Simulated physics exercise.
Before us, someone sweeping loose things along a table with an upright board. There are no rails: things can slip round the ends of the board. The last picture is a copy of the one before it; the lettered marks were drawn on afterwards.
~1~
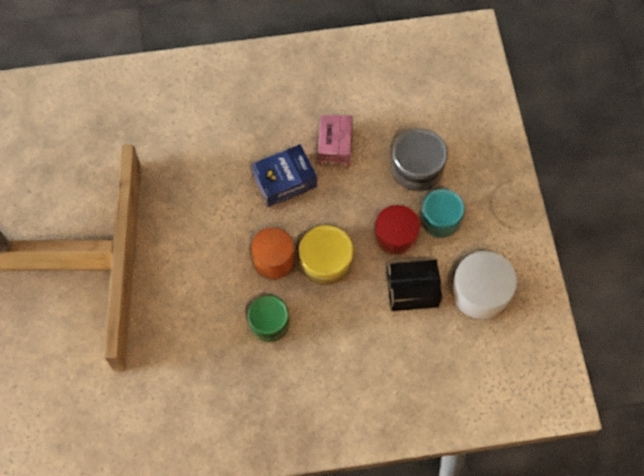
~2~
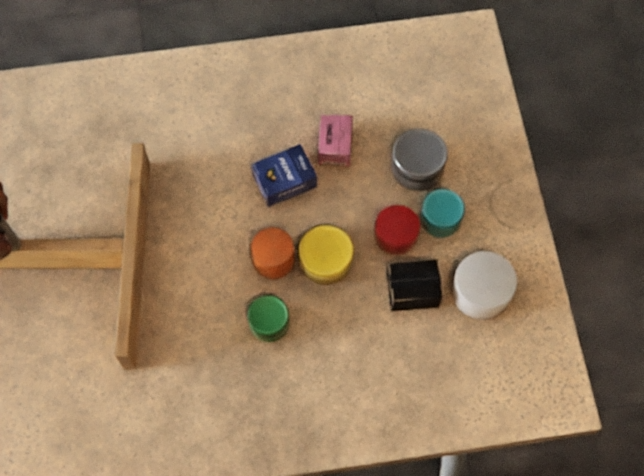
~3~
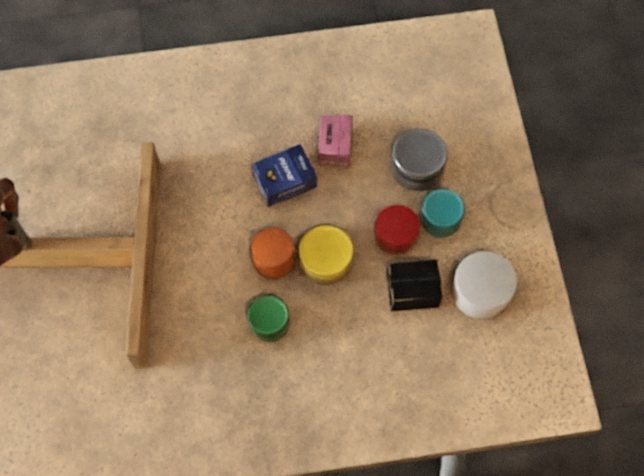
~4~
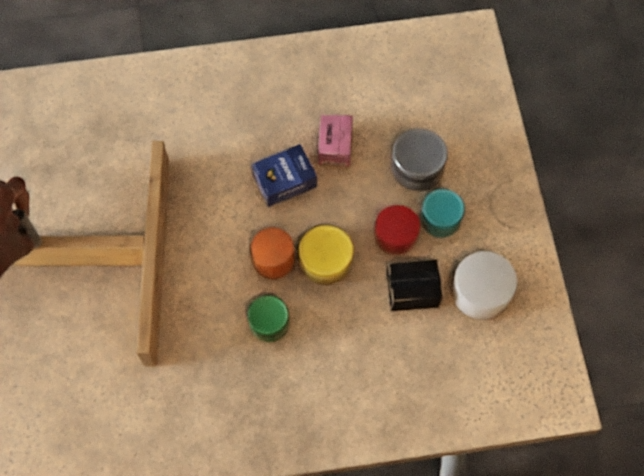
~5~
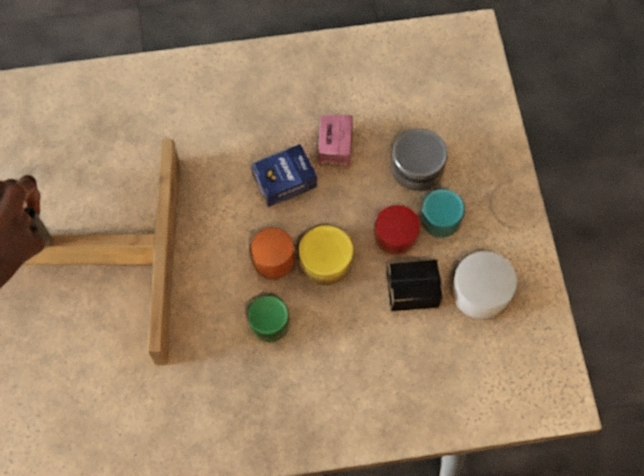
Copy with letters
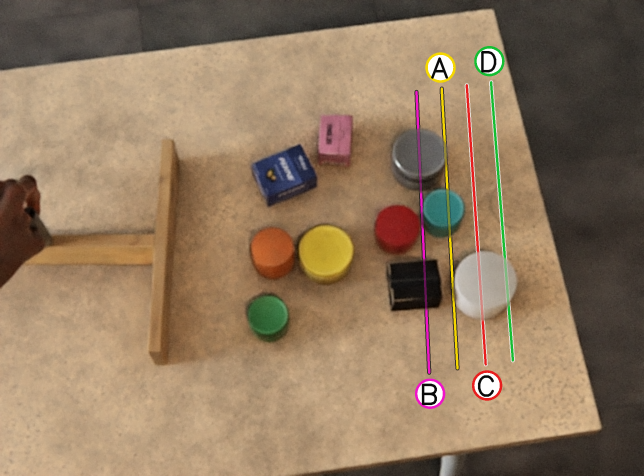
A T-shaped wooden pusher lies at the left of a speckled tan table, seen from above by a still camera. To its right sit a blue packet, a pink box, orange, yellow, green, red and turquoise tubs, a grey tin, a black box and a white tub. The board slides slowly a short way right as a hand appears behind its handle, touching none of the items, which stay still.
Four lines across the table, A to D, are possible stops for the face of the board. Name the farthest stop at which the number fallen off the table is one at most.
Up to line A.
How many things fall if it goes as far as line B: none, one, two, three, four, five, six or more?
In all, none.
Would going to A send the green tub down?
No.
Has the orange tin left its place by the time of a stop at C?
Yes.
On the marked copy, A at (449, 220); B at (423, 224); C at (476, 217); D at (501, 213).
Following A. Soon after the start, board (266, 226); green tub (293, 318); pink box (342, 140).
Later, board (371, 212); white pot (510, 294); turquoise tub (467, 200).
In the end, board (448, 201); grey tub (529, 142); turquoise tub (538, 186); none fallen.
As for the rest, B is within the limit but short; C drops two; D drops five.
